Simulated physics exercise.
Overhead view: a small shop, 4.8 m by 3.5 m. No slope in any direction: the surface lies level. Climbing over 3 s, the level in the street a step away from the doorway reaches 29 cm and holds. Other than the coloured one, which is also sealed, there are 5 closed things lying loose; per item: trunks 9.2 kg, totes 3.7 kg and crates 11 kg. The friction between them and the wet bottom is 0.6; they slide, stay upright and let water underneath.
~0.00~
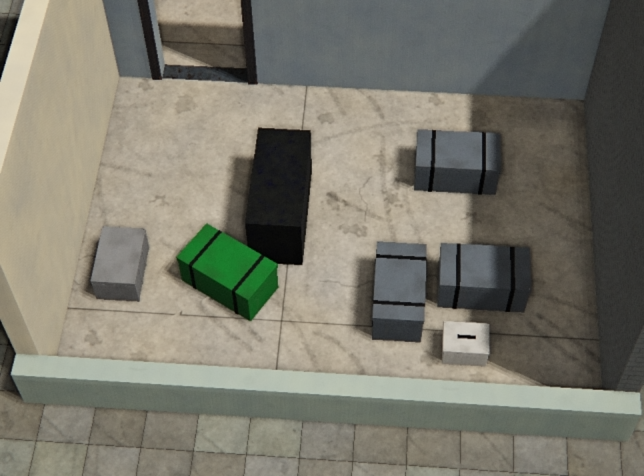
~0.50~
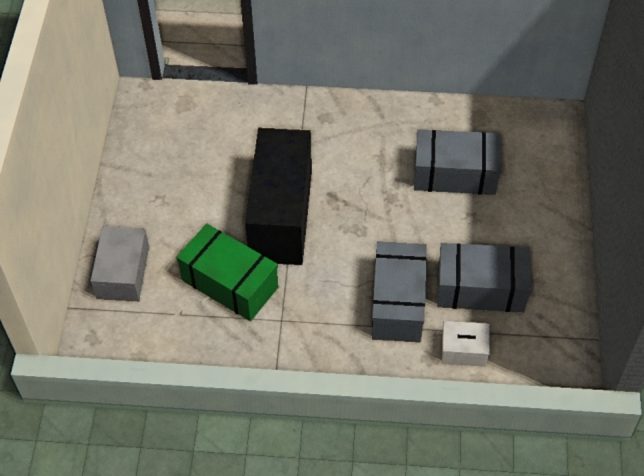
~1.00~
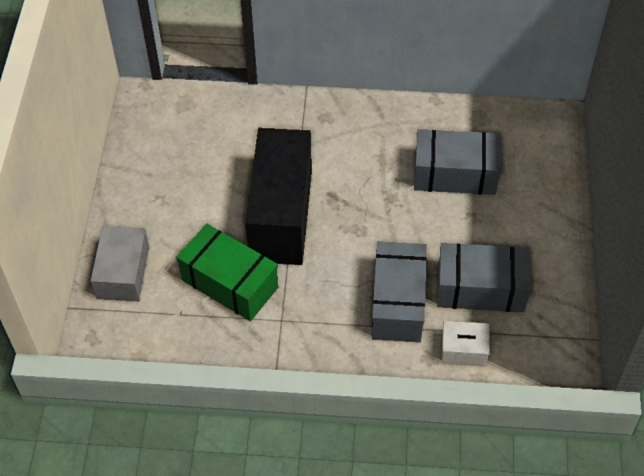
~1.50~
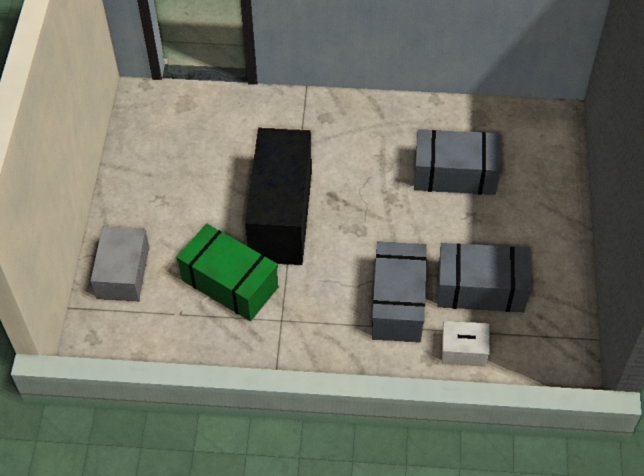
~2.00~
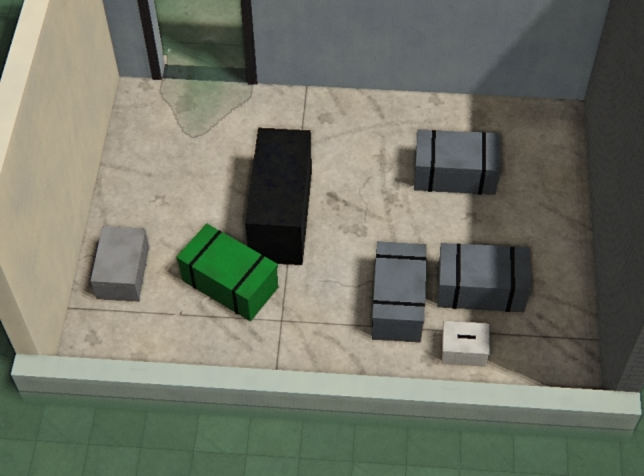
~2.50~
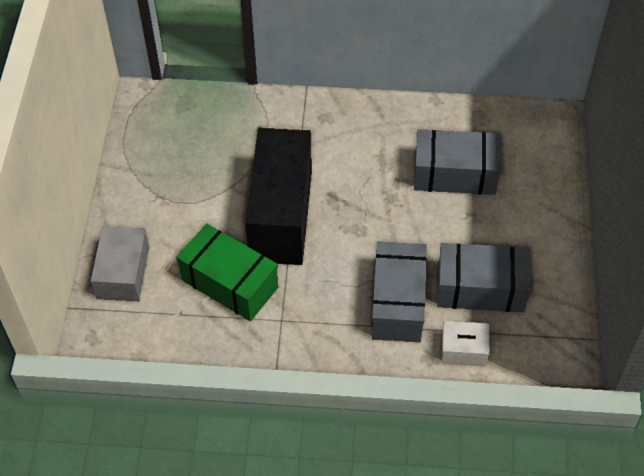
In a small walled shop, murky green water covered the paving outside, then seeped through the open doorway and spread across part of the floor, while the green trunk and the boxes stayed still.
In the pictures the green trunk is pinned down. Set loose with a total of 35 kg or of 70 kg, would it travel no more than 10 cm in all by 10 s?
It looks like only the bigger mass suffices.
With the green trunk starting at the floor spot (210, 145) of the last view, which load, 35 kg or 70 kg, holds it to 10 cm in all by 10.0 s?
Here both come up short.
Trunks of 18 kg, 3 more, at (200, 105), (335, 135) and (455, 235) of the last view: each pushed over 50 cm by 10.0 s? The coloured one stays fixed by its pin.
Listed in order, they go over the bar, beneath the bar, beneath the bar.
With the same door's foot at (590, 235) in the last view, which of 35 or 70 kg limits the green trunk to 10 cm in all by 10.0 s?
Result: The heavier mass is required.
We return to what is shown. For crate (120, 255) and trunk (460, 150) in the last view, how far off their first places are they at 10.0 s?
Respectively 400 and 60 centimetres.
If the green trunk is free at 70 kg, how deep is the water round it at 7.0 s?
Around 9 cm.
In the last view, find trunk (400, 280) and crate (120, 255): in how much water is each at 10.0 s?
Depths: Near 8 cm, then near 13 cm.
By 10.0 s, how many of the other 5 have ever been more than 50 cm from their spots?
Answer: 5.
After 3.5 s the green trunk would be 0 cm from its start with 35 kg and 0 cm from its start with 70 kg; 4 cm of water round it then.
After 4.5 s the green trunk would be 23 cm from its start with 35 kg and 0 cm from its start with 70 kg; 6 cm of water round it then.
After 7.0 s the green trunk would be 126 cm from its start with 35 kg and 0 cm from its start with 70 kg; 9 cm of water round it then.
After 10.0 s the green trunk would be 302 cm from its start with 35 kg and 0 cm from its start with 70 kg; 11 cm of water round it then.
